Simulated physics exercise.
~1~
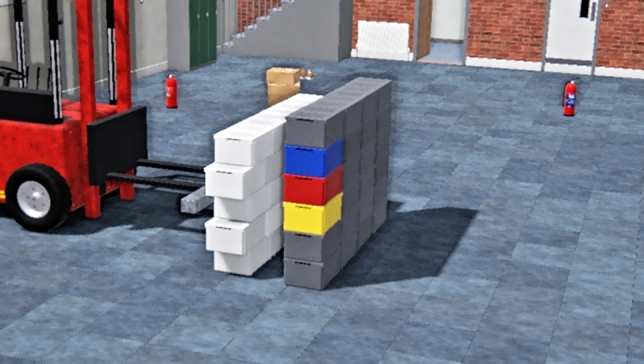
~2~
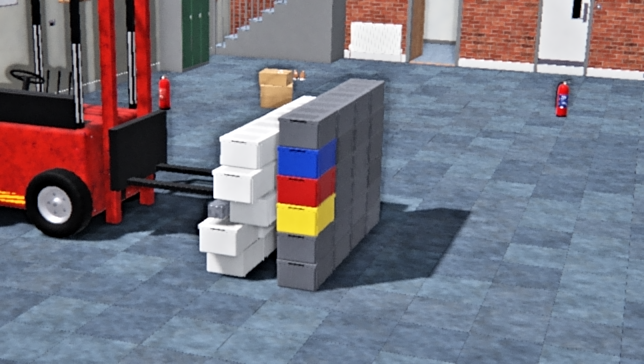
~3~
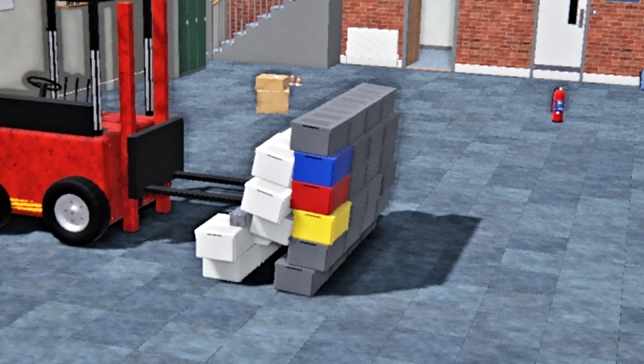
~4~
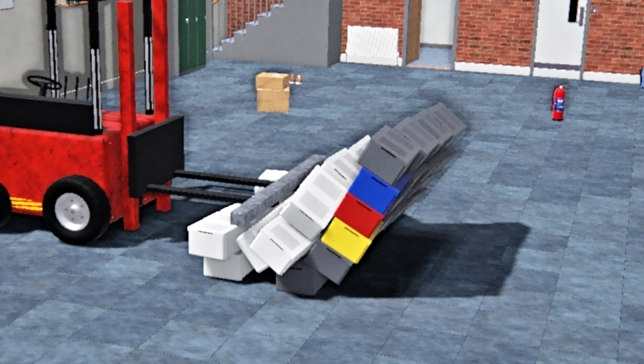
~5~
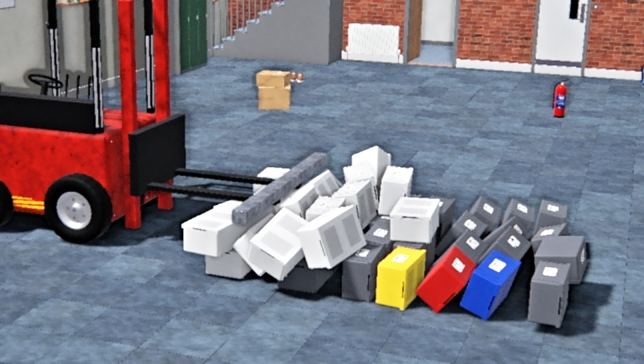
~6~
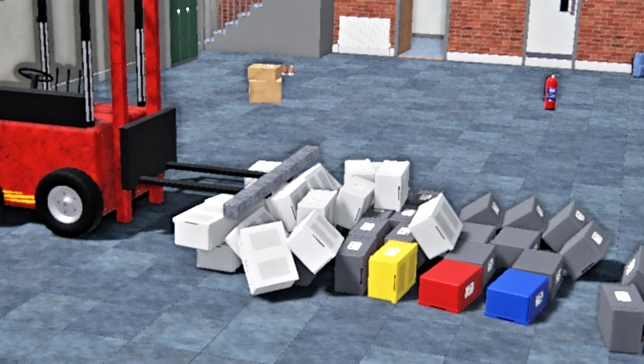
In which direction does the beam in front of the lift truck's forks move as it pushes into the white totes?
The beam moves to the right, pushing into the white totes.
